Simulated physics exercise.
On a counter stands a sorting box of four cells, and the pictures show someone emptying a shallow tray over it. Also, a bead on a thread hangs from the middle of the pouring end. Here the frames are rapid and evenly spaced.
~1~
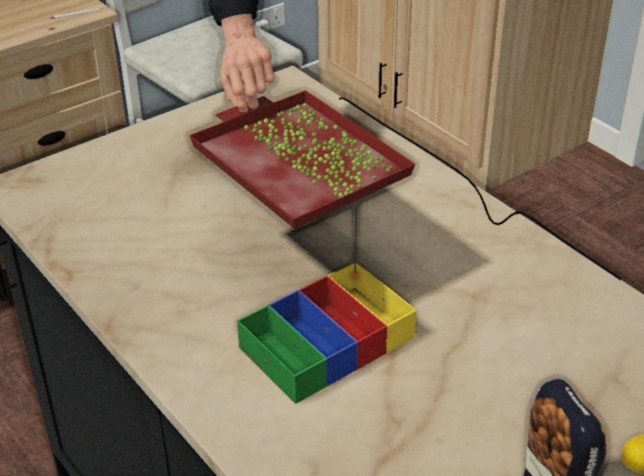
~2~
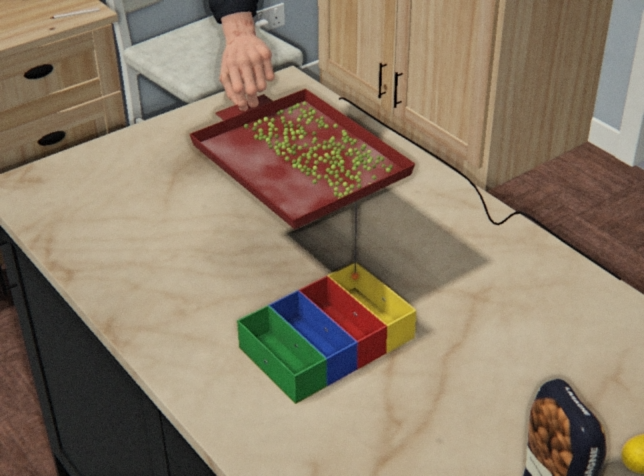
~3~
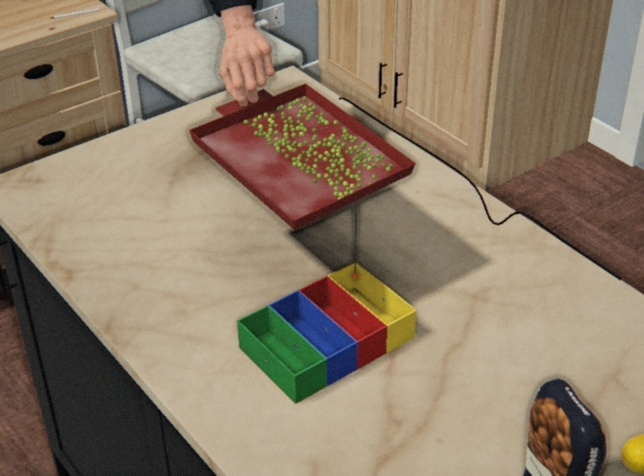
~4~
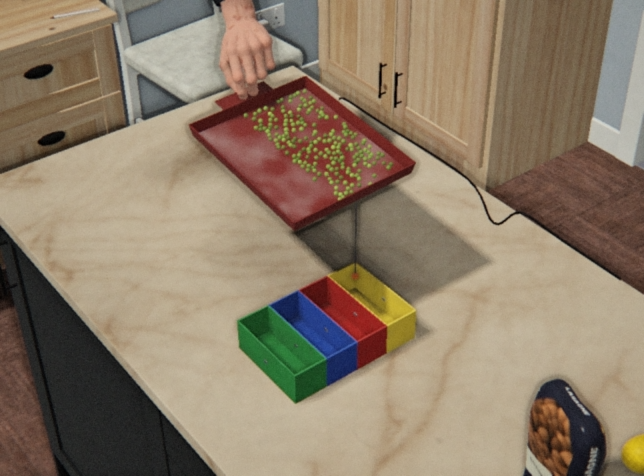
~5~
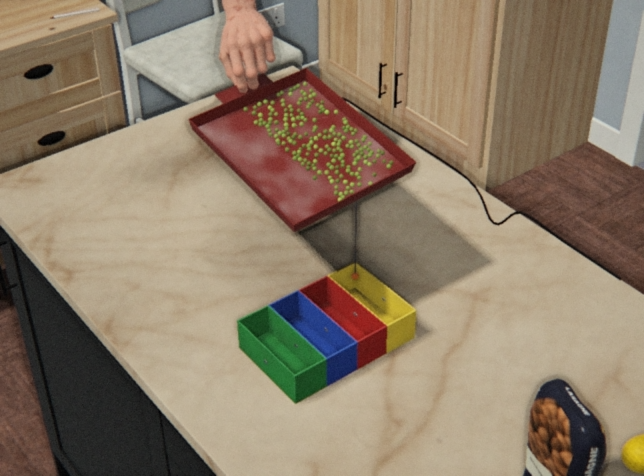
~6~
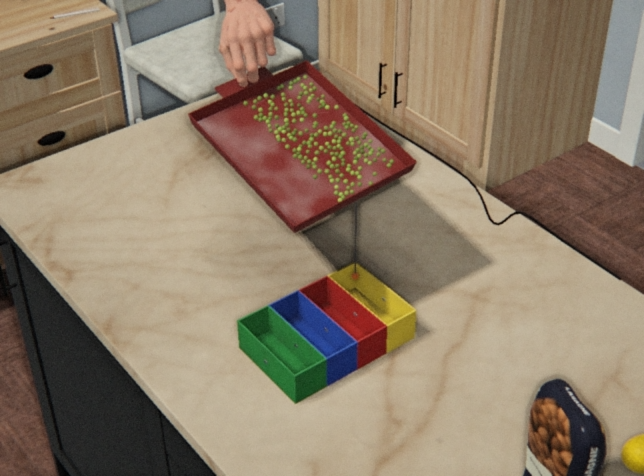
The video shows a hand holding a red tray of small green peas above a green, blue, red and yellow sorting box on a counter, gradually raising the handle side while the near edge tilts slightly down at its left corner.
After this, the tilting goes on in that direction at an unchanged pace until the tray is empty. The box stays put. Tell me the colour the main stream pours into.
The main stream pours into the blue cell.
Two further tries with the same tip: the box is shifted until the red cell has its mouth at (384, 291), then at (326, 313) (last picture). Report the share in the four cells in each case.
80 % for the first, 100 % for the second.
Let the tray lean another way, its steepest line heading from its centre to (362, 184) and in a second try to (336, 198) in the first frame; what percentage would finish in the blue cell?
Lab note: Try 1 = 0 %, try 2 = 20 %.
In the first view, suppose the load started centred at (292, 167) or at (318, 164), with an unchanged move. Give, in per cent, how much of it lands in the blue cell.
It would be roughly 80 per cent for the first and roughly 60 per cent for the second.
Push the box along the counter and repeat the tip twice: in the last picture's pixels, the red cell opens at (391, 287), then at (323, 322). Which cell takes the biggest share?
It would be the green cell the first time and the cell in red the second time.
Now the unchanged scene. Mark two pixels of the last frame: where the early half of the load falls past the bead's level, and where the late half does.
First near (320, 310), later near (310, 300).
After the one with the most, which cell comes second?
After the leader, it is the red one.
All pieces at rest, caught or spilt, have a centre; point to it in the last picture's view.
The centre comes to rest near (322, 347).
Soon, tray tipped steeply; nearly all on the tray; a stray few in the green cell; a stray few in the blue cell; a stray few in the red cell; a stray few falling or outside the box.
A while on, tray tipped right over; most on the tray; a small part in the blue cell; a stray few in the green cell; a stray few in the red cell; a small part falling or outside the box.
Towards the end, tray tipped past a quarter turn; about two thirds in the blue cell; about a quarter in the red cell; a small part in the yellow cell; a stray few in the green cell; a stray few falling or outside the box.
Finally, tray tipped past a quarter turn; about two thirds in the blue cell; about a quarter in the red cell; a small part in the yellow cell; a stray few in the green cell; a stray few outside the box.
